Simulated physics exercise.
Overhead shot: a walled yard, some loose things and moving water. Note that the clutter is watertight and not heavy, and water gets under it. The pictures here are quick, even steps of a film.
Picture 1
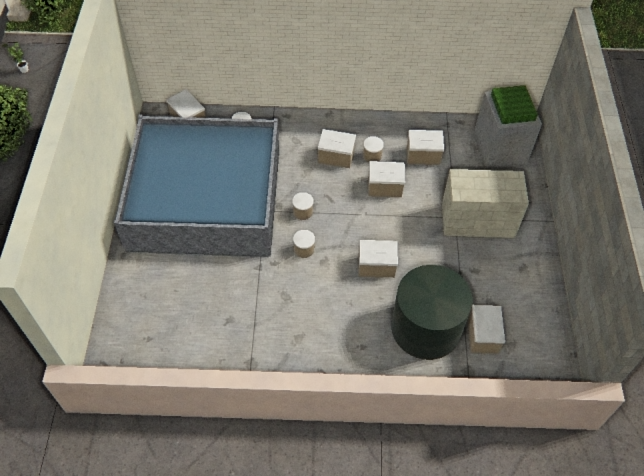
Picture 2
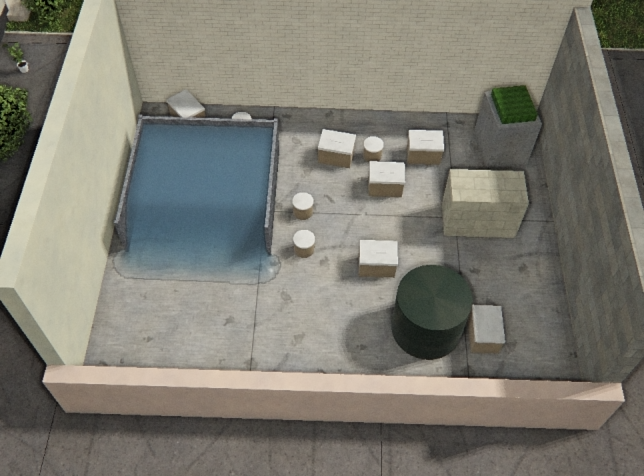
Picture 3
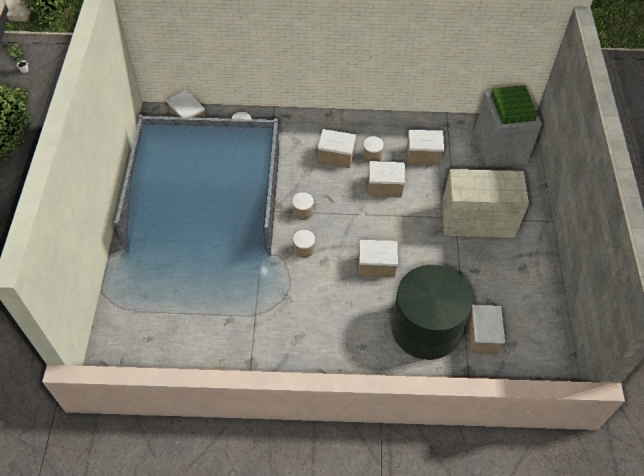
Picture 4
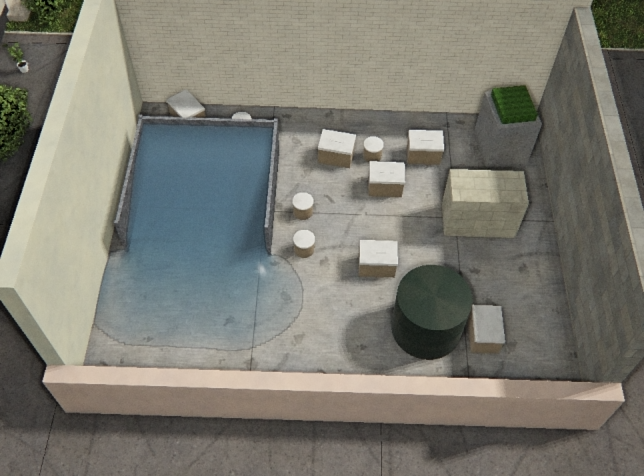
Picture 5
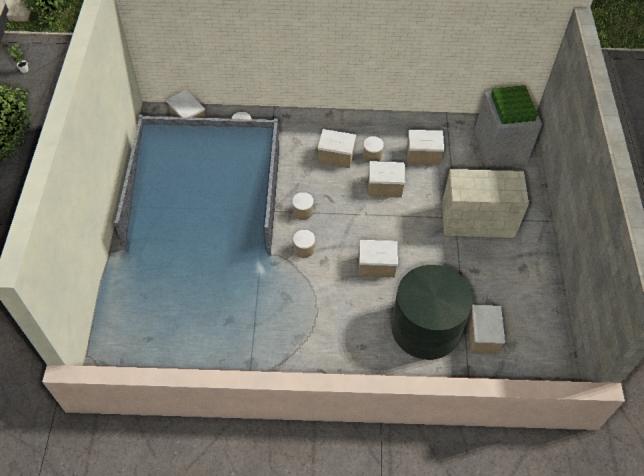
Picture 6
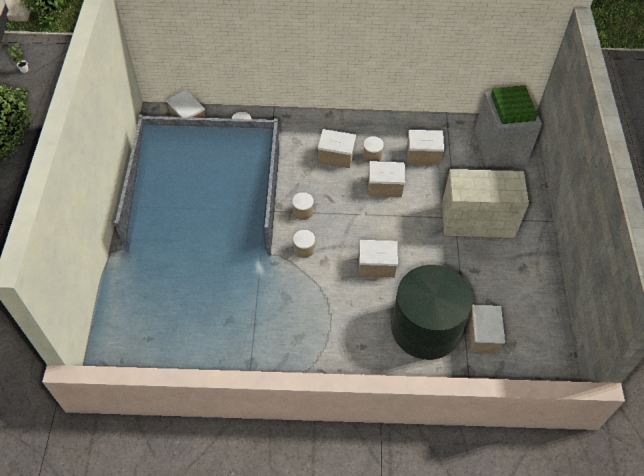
The footage shows a walled yard from above, where the near side of a raised pool disappears and blue water spreads across the paving toward the front wall and rightward, while the pale blocks, stools and dark green cylinder stay still.
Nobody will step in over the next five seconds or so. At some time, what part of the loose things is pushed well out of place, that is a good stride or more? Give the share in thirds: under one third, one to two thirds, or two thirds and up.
Band-wise it's the bottom band, under a third.
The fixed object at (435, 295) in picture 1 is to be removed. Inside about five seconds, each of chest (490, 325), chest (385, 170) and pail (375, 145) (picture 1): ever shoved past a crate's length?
So, one at a time, the first got displaced, the next didn't go far and the last didn't go far.
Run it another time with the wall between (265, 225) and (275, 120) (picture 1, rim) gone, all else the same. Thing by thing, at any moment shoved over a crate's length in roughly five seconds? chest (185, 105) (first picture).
Came up short.
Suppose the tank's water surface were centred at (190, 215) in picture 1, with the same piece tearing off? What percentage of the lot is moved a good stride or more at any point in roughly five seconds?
Roughly 20 in a hundred.
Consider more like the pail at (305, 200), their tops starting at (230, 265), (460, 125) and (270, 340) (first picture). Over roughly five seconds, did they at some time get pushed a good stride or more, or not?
Results - 1: Ends up far away; 2: Doesn't go far; 3: Ends up far away.
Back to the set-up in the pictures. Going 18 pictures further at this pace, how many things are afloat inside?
It adds up to 0.
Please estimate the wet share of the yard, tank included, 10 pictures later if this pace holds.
It comes to some 40 in a hundred.
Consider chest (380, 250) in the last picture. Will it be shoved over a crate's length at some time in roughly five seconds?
From what I can tell, carried that far.
A moment on, 0 of 10 are well off their spots; 0 afloat.
Next, 0 of 10 are well off their spots; 0 afloat.
Later, 1 of 10 are well off their spots; 0 afloat.
In the end, 1 of 10 are well off their spots, and 1 have been at some point; 0 afloat.
